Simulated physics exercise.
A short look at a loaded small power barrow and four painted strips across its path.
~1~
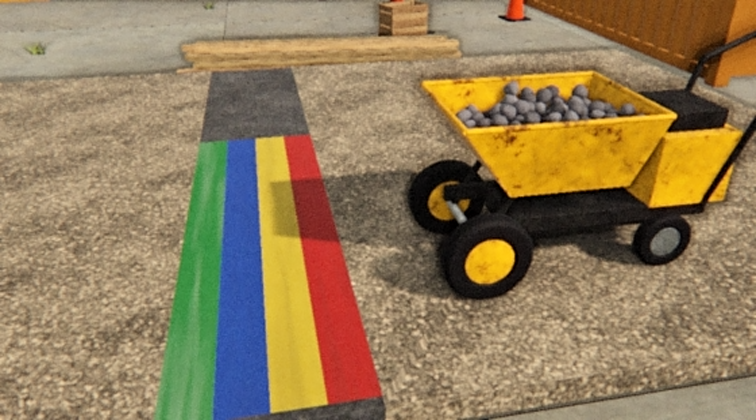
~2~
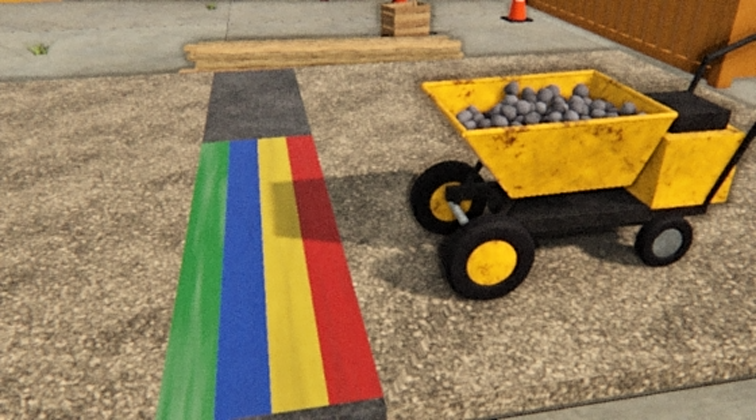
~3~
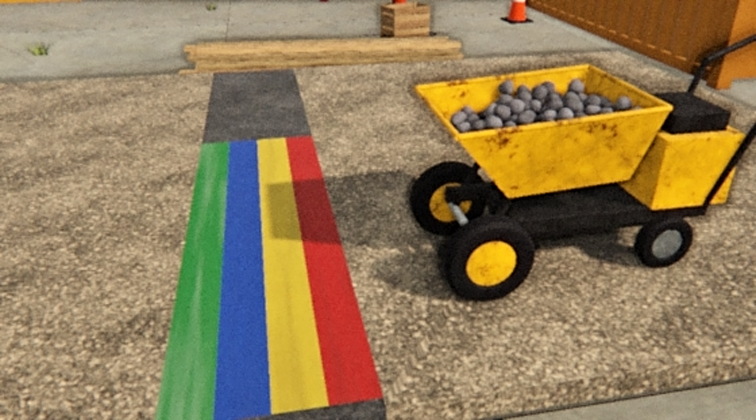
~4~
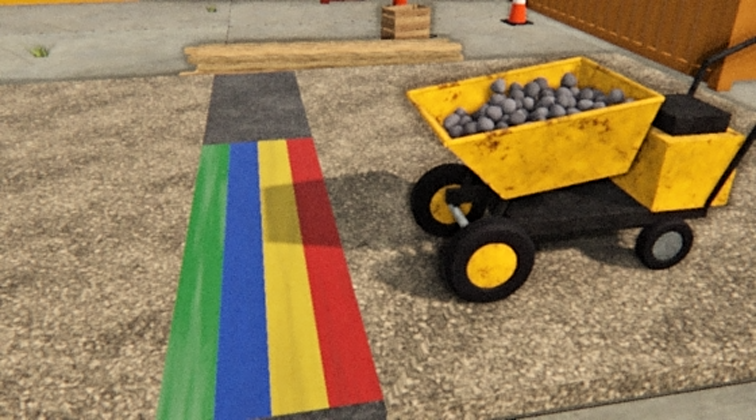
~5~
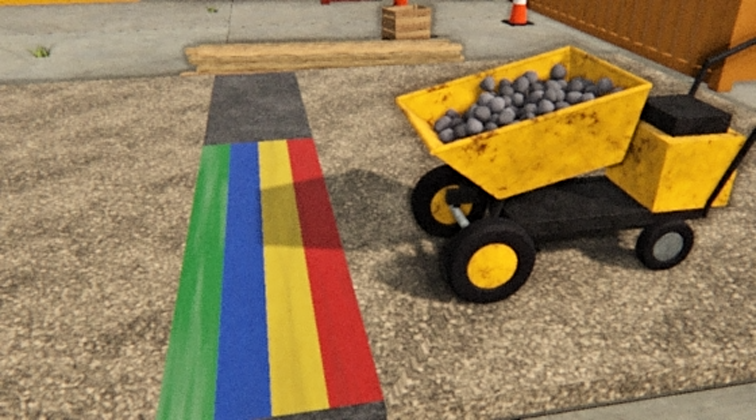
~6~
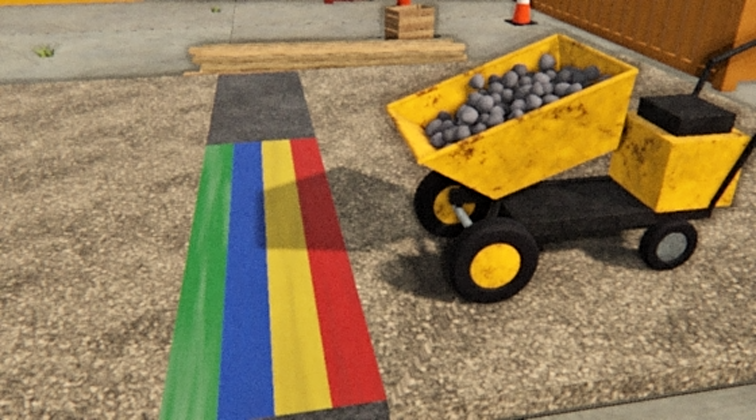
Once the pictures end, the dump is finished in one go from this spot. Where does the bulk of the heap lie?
The yellow one gets the largest share.
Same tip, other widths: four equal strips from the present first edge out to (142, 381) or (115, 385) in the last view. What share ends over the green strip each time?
Near 10 % and 10 %.
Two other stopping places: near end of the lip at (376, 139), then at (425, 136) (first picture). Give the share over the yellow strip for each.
First some 0, then 30 per cent.
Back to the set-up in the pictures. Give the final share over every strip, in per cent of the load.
About: Red strip 20, yellow strip 35, blue strip 20, green strip 10 per cent.
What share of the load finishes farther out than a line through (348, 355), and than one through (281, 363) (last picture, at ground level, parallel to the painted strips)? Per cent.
In turn 80 and 40 in a hundred.
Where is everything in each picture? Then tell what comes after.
In the first picture, lip of the skip at (466, 133), level; top of the load at (557, 112), round cobbles; red strip at (343, 346); yellow strip at (293, 353); blue strip at (242, 360); green strip at (189, 367).
In the second picture, lip of the skip at (466, 134), level; top of the load at (558, 111).
In the third picture, lip of the skip at (458, 138), tipped barely; top of the load at (557, 108).
In the fourth picture, lip of the skip at (447, 144), tipped a little; top of the load at (569, 104).
In the fifth picture, lip of the skip at (434, 152), tipped a little; top of the load at (563, 99).
In the sixth picture, lip of the skip at (421, 161), tipped clearly; top of the load at (564, 92); red strip at (348, 349); yellow strip at (298, 356); blue strip at (246, 362); green strip at (194, 369).
Soon, skip tipped steeply; all in the skip.
A while on, skip tipped right over; about two thirds in the skip; a small part over the red strip; about a quarter over the yellow strip; a stray few over the blue strip; a stray few falling.
Towards the end, skip tipped right over; a small part in the skip; about a quarter over the red strip; about a third over the yellow strip; about a quarter over the blue strip; a small part over the green strip; a small part off the paint.
Finally, skip tipped right over; a small part in the skip; about a quarter over the red strip; about a third over the yellow strip; about a quarter over the blue strip; a small part over the green strip; a small part off the paint.
